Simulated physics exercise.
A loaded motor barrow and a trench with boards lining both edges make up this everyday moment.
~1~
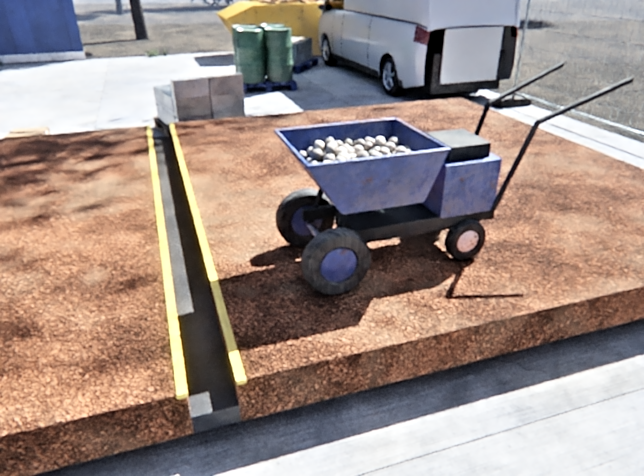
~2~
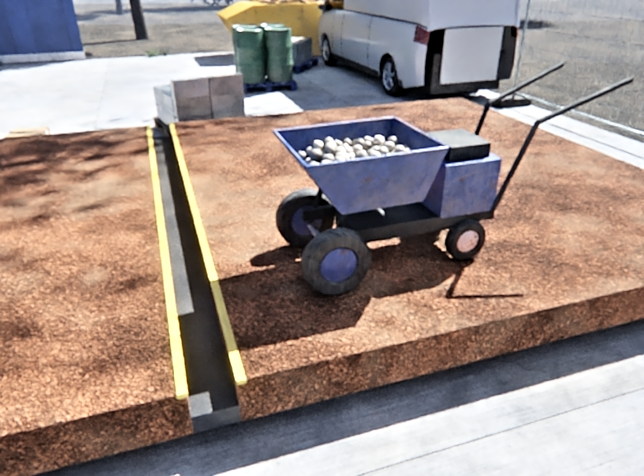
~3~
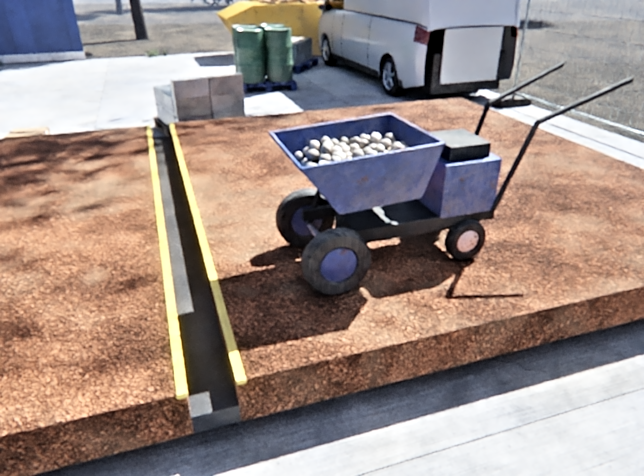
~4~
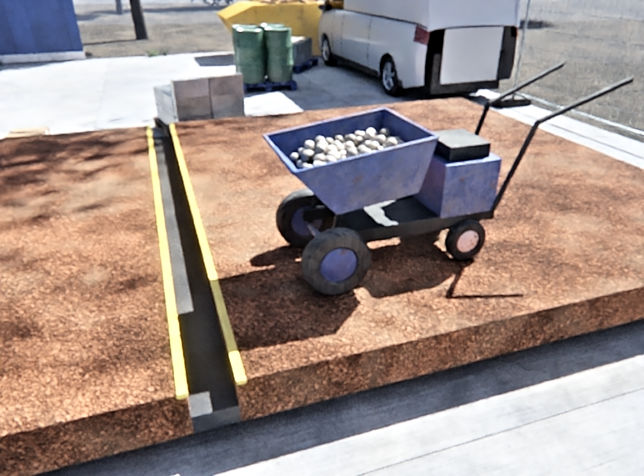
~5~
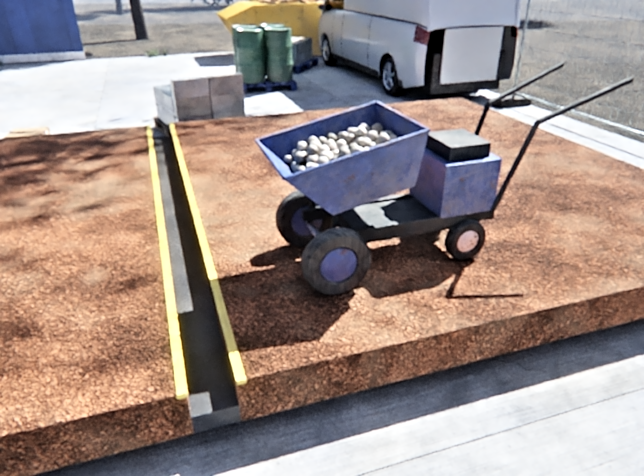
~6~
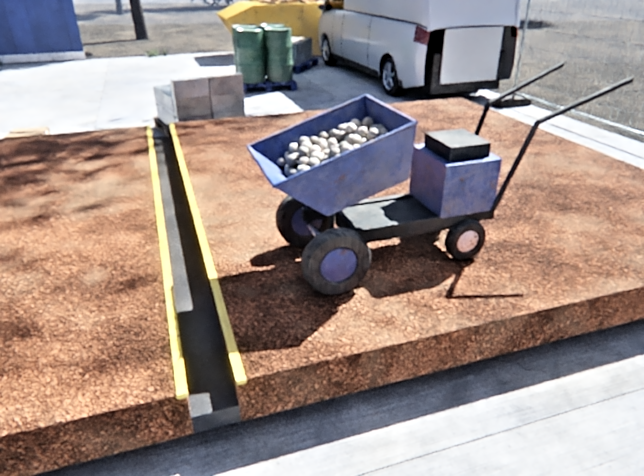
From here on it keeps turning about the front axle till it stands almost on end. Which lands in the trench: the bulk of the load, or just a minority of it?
More in than out.
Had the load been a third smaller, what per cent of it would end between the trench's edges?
About 80 %.
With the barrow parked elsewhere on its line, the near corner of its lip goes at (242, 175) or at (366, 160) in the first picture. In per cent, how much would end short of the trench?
In turn, around 0 per cent and 50 per cent.
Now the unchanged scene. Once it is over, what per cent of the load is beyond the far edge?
I'd say around 15 per cent of the load.
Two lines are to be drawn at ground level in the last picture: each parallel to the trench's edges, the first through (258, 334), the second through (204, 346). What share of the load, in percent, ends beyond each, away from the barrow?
About 80 and 50 %.
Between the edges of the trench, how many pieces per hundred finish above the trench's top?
25 in a hundred.
Just after the last frame, skip tipped steeply; every one in the skip.
A moment on, skip tipped right over; roughly two thirds in the skip; just a few short of the trench; roughly a third in or heaped over the trench; just a few beyond it.
Further on, skip tipped right over; roughly a quarter in the skip; about a tenth short of the trench; roughly two thirds in or heaped over the trench; about a tenth beyond it.
When it is over, skip tipped right over; roughly a quarter in the skip; about a tenth short of the trench; roughly two thirds in or heaped over the trench; about a tenth beyond it.
